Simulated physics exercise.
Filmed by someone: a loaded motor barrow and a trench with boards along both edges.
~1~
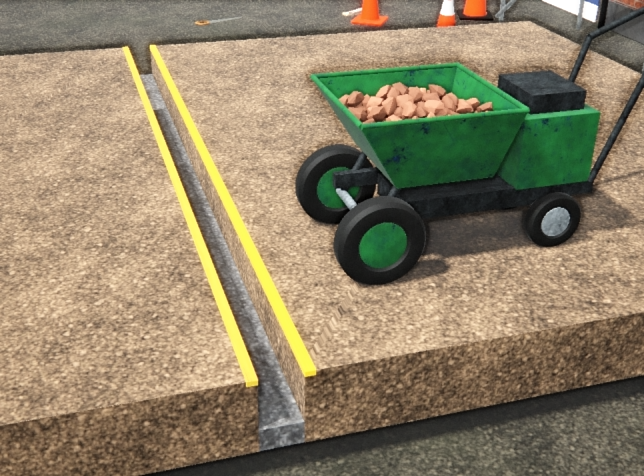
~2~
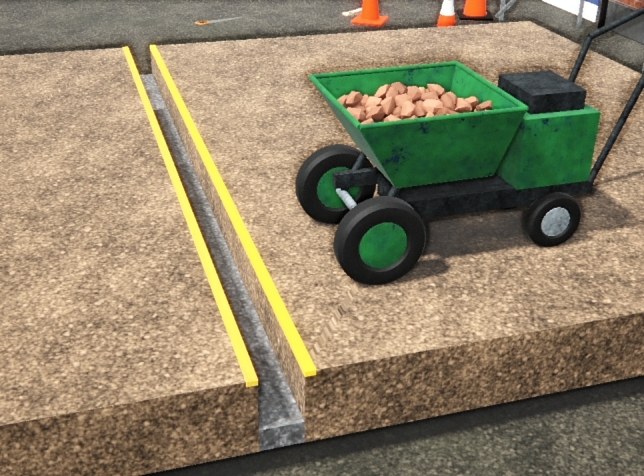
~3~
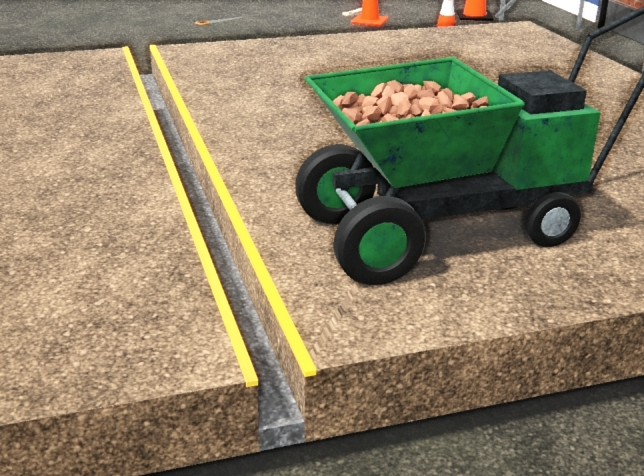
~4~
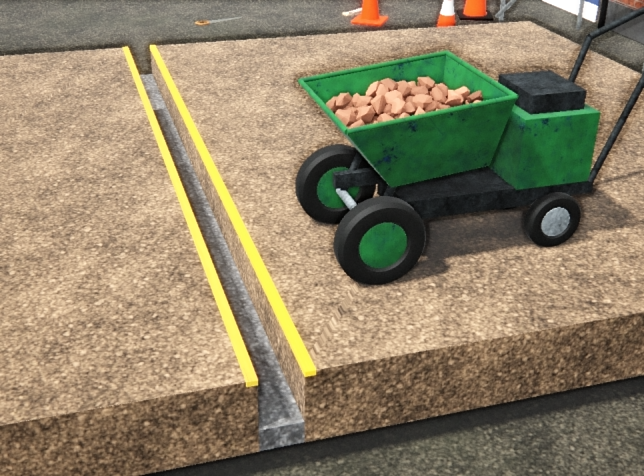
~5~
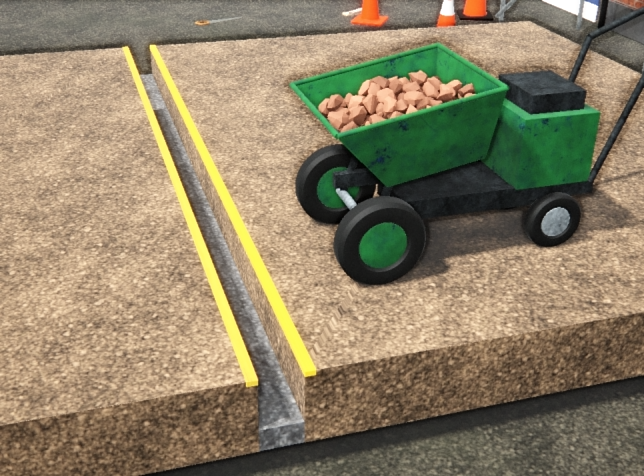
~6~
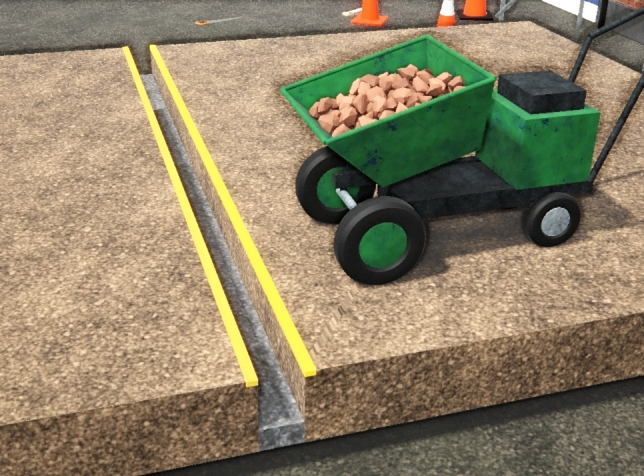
The green skip of rubble on a motor barrow slowly tilts left near a yellow-edged trench.
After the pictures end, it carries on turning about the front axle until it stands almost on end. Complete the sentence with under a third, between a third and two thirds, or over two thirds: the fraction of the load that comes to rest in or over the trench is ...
It is between a third and two thirds.
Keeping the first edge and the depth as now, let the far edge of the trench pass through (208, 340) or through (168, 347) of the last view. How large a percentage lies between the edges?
Lab note: Case 1 near 70 percent, case 2 near 100 percent.
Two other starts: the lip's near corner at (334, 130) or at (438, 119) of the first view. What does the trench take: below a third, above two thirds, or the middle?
Okay, the first stop comes out as under a third and the second as in the middle band.
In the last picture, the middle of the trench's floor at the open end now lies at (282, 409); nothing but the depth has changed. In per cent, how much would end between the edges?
Some 40 per cent.
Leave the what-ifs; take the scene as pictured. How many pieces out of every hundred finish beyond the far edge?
I'd say around 50 per cent of the load.
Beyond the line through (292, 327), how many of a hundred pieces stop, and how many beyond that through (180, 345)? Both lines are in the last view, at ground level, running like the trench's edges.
Estimate, first then second: 100 %, 30 %.
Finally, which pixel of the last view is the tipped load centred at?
Somewhere around (203, 267) in the last picture.
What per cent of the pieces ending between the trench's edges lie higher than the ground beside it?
10 per cent, near enough.
Soon after the last picture, skip tipped steeply; all in the skip.
A little later, skip tipped right over; nearly all in the skip; a stray few in or heaped over the trench; a small part beyond it; a stray few falling.
Later still, skip tipped right over; about a quarter in the skip; about a quarter in or heaped over the trench; about half beyond it.
By the end, skip tipped right over; a stray few short of the trench; about half in or heaped over the trench; about half beyond it.
